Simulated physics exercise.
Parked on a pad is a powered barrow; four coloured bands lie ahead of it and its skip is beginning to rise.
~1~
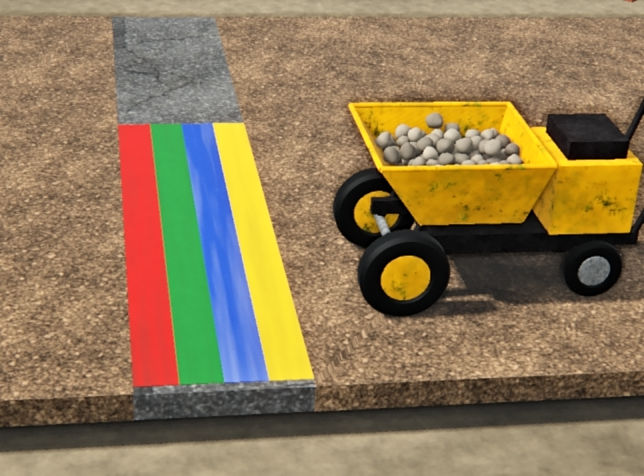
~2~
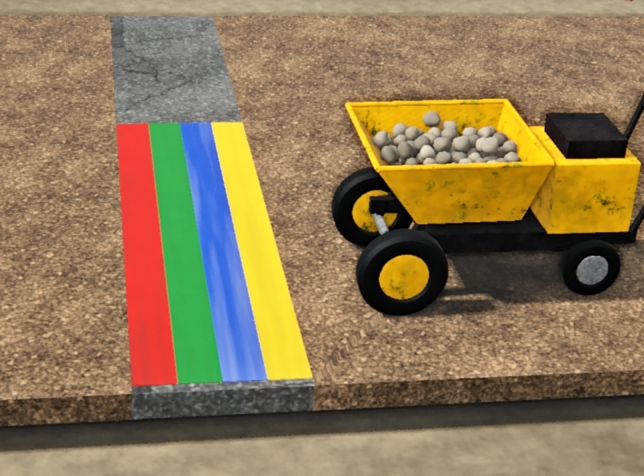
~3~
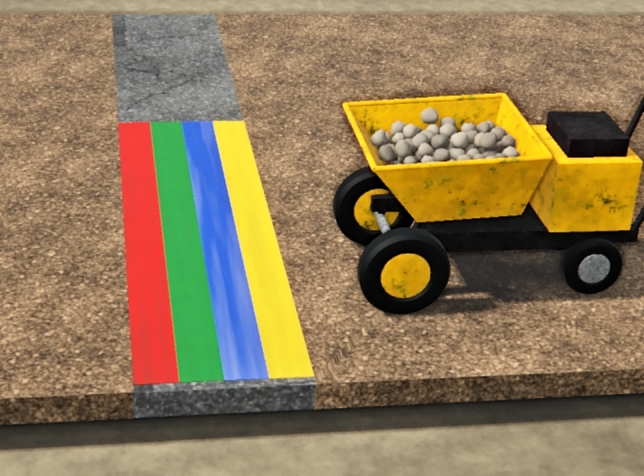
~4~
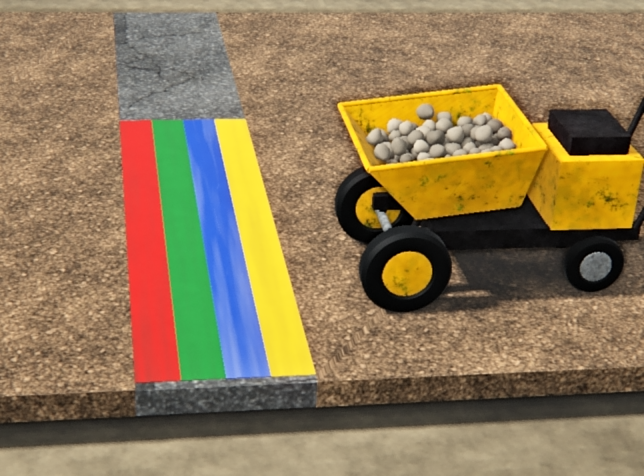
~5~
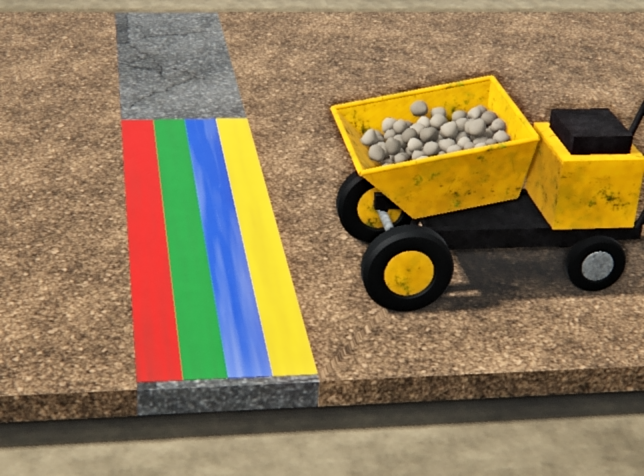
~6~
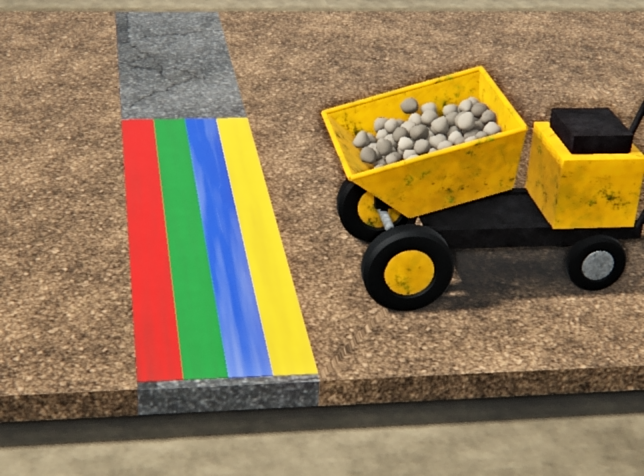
To begin with, a yellow powered barrow loaded with rounded grey pebbles stands on a brown pad, its skip level, to the right of red, green, blue and yellow bands. The skip then tilts gradually toward the bands, its rear rising and its front lip lowering slightly, while the wheels stay in place.
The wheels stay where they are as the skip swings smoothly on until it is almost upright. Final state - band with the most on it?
Blue band.
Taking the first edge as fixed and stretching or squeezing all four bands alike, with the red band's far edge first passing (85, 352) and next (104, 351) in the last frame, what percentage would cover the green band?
Shares: Close to 20 %; close to 20 %.
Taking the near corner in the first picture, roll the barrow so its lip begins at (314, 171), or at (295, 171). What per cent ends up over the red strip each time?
Roughly 30 per cent, then roughly 30 per cent.
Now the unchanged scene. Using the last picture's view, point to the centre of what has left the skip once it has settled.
About (224, 271).
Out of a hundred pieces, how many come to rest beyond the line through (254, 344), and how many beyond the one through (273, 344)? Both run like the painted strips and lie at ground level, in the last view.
Roughly 60 per cent, then roughly 80 per cent.
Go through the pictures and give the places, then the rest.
Lip of the skip at (382, 170), level; top of the load at (448, 154), river pebbles; yellow strip at (283, 344); blue strip at (240, 346); green strip at (197, 347); red strip at (153, 349), in the first frame.
Lip of the skip at (378, 169), level; top of the load at (446, 152), in the second frame.
Lip of the skip at (375, 169), tipped barely; top of the load at (456, 156), in the third frame.
Lip of the skip at (369, 170), tipped a little; top of the load at (457, 134), in the fourth frame.
Lip of the skip at (361, 173), tipped a little; top of the load at (481, 145), in the fifth frame.
Lip of the skip at (351, 178), tipped clearly; top of the load at (463, 122); yellow strip at (287, 339); blue strip at (244, 341); green strip at (201, 342); red strip at (157, 344), in the sixth frame.
Soon, skip tipped steeply; all in the skip.
A while on, skip tipped steeply; most in the skip; a small part over the yellow strip; a small part over the blue strip.
Towards the end, skip tipped right over; a small part in the skip; about a quarter over the yellow strip; about a third over the blue strip; about a quarter over the green strip; a small part over the red strip; a small part off the paint.
Finally, skip tipped right over; a stray few in the skip; about a quarter over the yellow strip; about a third over the blue strip; about a quarter over the green strip; a small part over the red strip; a small part off the paint.
